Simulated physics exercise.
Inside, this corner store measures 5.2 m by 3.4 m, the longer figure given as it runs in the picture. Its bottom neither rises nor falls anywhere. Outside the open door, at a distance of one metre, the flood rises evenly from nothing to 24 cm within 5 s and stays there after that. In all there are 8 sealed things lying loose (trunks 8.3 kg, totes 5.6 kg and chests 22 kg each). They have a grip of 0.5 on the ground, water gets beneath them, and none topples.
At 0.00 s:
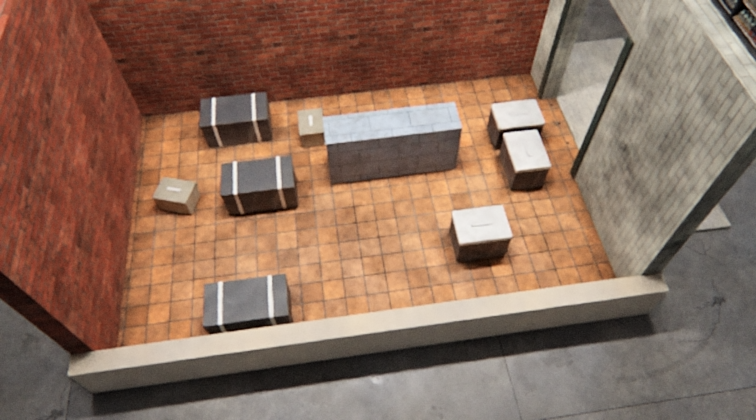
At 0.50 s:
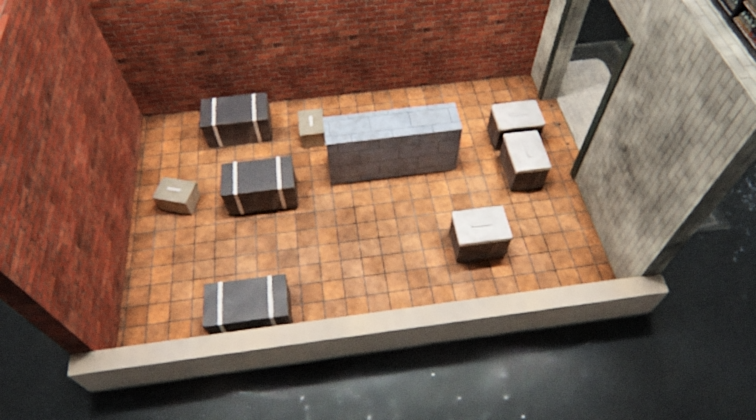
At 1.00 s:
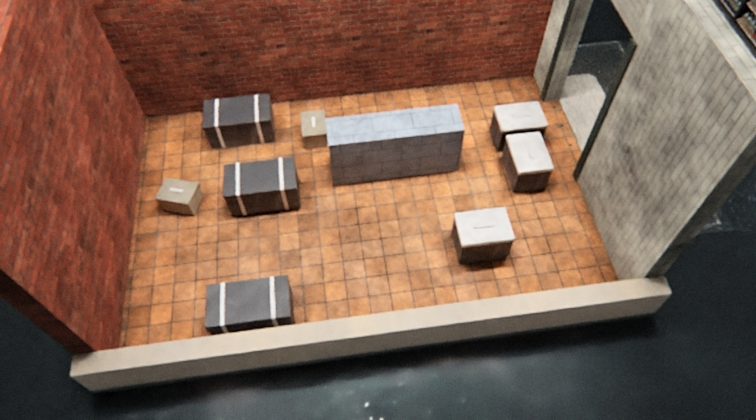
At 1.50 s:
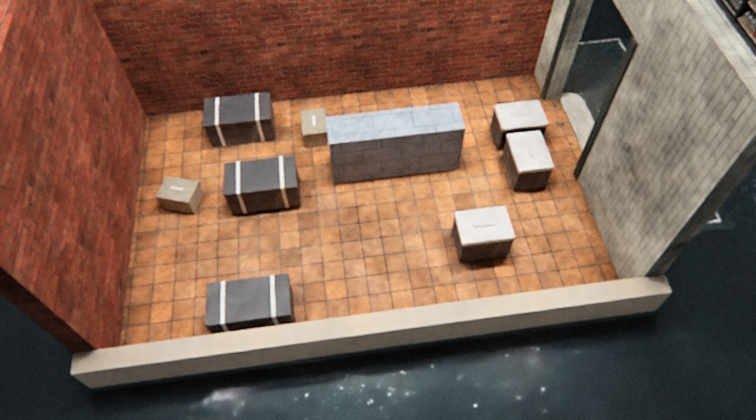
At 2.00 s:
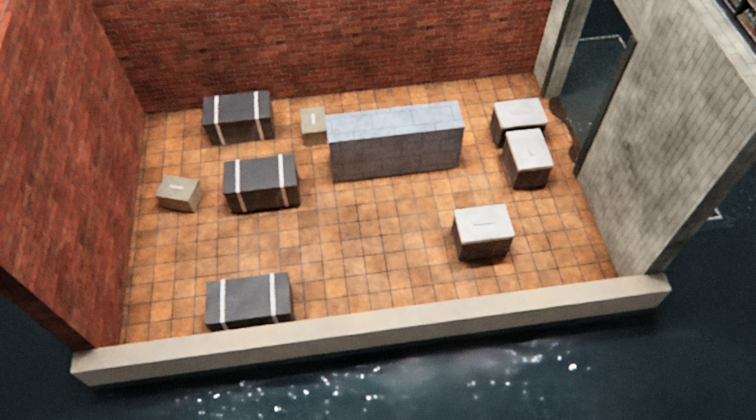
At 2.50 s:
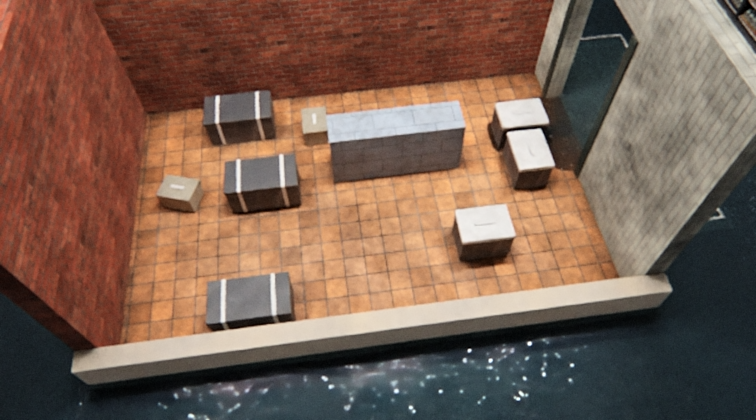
A brick-walled room with a tiled floor held dark trunks, pale boxes and a long grey block, none of which moved, while dark, glinting water spread over the ground outside, beyond the low front wall.
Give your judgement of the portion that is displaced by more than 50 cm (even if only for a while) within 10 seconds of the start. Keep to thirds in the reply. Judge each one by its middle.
My answer: Two thirds or more.
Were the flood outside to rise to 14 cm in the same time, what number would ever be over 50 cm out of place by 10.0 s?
1.
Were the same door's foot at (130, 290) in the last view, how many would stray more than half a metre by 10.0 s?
You'd get 3 in that case.
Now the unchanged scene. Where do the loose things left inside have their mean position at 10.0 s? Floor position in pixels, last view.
They're centred close to (251, 246).
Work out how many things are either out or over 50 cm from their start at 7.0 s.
Result: 3.
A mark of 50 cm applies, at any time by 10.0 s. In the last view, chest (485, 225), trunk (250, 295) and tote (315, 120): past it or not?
Same order as the question: Smaller, smaller, greater.
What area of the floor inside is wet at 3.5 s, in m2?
About 1.5 m2.
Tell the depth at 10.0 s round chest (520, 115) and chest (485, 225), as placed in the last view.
First about 10 cm, second about 6 cm.
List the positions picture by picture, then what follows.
The first frame shows a trunk at (234, 109) rests on the ground; a tote at (311, 121) rests on the ground; water covers 0.0 m2; 0 of 8 have shifted.
The second frame shows a trunk at (234, 109) rests on the ground; a tote at (311, 122) rests on the ground; 0.0 m2 under water; 0 of 8 have shifted.
The third frame shows a trunk at (237, 110), on the bottom; a tote at (314, 123), on the bottom; water covers 0.0 m2; 0 of 8 have shifted.
The fourth frame shows a trunk at (237, 109), on the bottom; a tote at (314, 121) rests on the ground; water covers 0.0 m2; 0 of 8 have shifted.
The fifth frame shows a trunk at (236, 107), on the bottom; a tote at (313, 120), on the bottom; water covers 0.0 m2; 0 of 8 have shifted.
The sixth frame shows a trunk at (237, 107) rests on the ground; a tote at (314, 120) rests on the ground; 0.3 m2 under water; 0 of 8 have shifted.
After 3.5 s 0 of 8 are over 50 cm from their spots; 0 afloat.
After 4.5 s 0 of 8 are over 50 cm from their spots; 0 afloat.
After 7.0 s 3 of 8 are over 50 cm from their spots; 0 afloat.
After 10.0 s 6 of 8 are over 50 cm from their spots, and 6 have been at some point; 5 afloat.
